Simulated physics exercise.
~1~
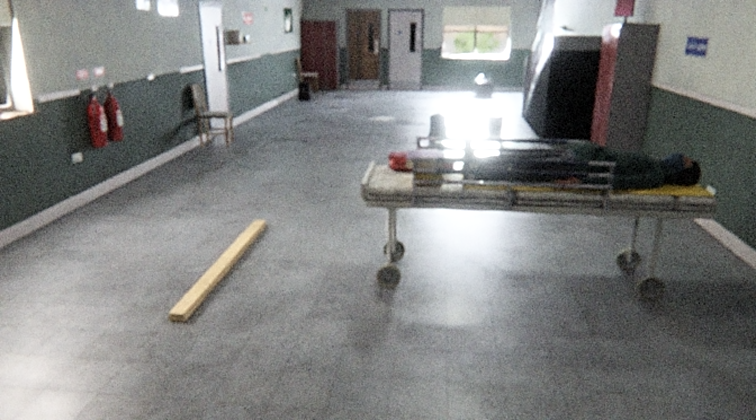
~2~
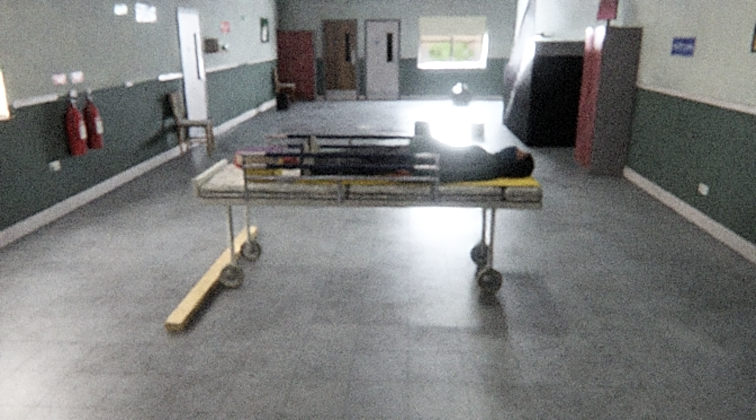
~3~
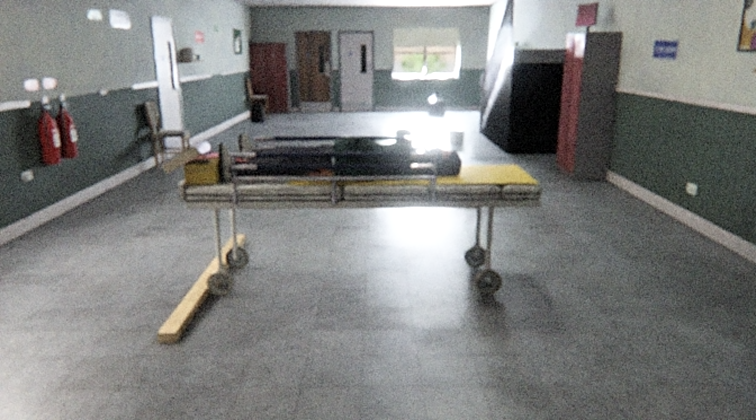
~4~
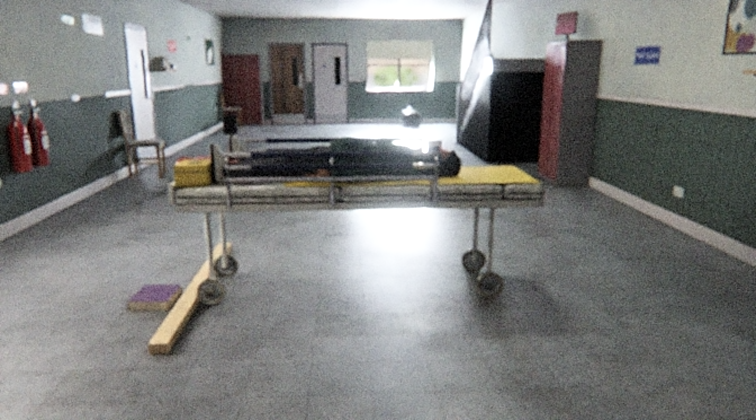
Dark limp figure lying on a wheeled trolley rolling left and halting at a wooden beam, a purple folder dropping to the floor.
